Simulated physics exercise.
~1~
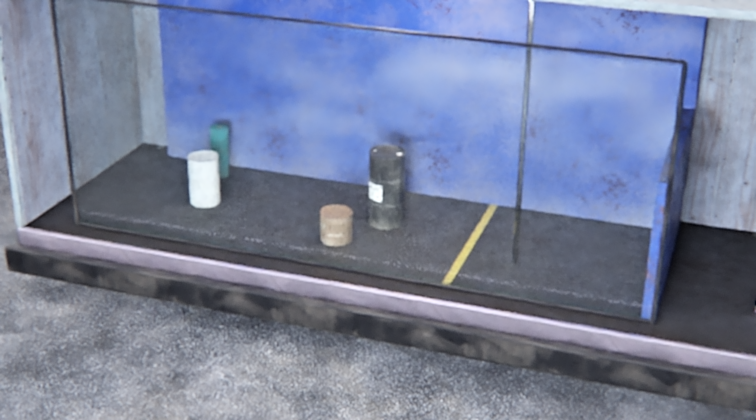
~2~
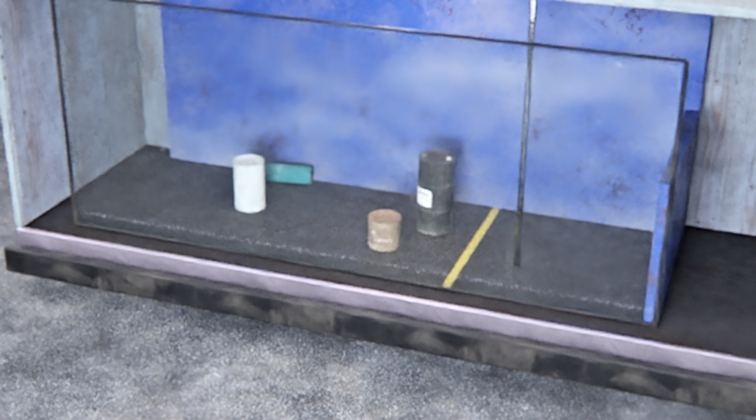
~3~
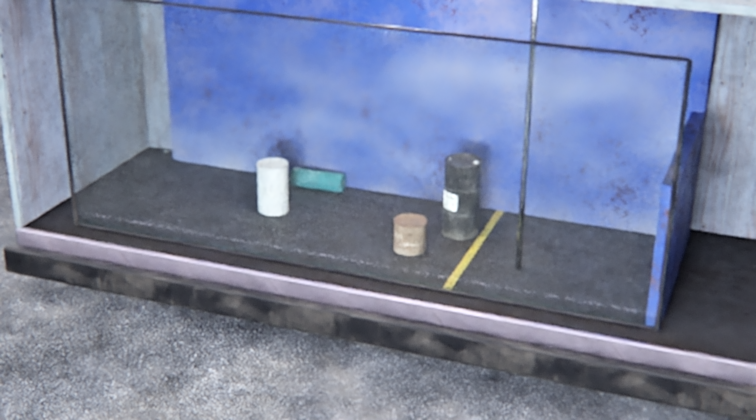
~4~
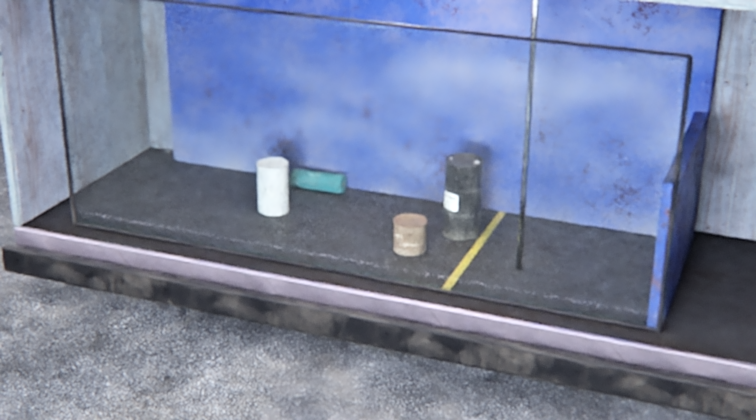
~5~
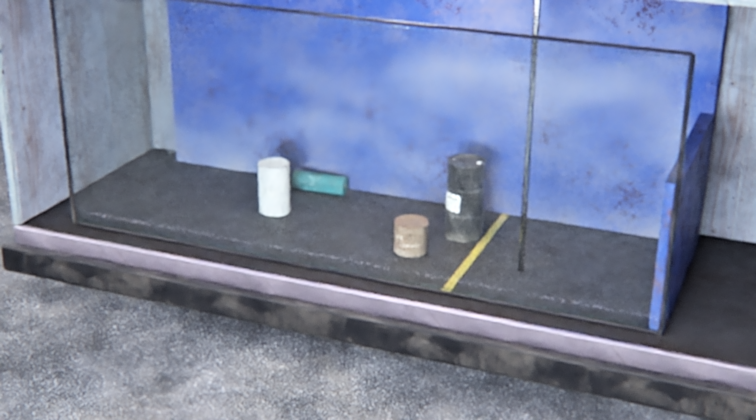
The footage shows a white drum, teal roll, brown bucket and black drum sliding right across a dark bay floor against a blue wall, the roll toppling onto its side, before all four come to rest short of the yellow line, the other three upright.
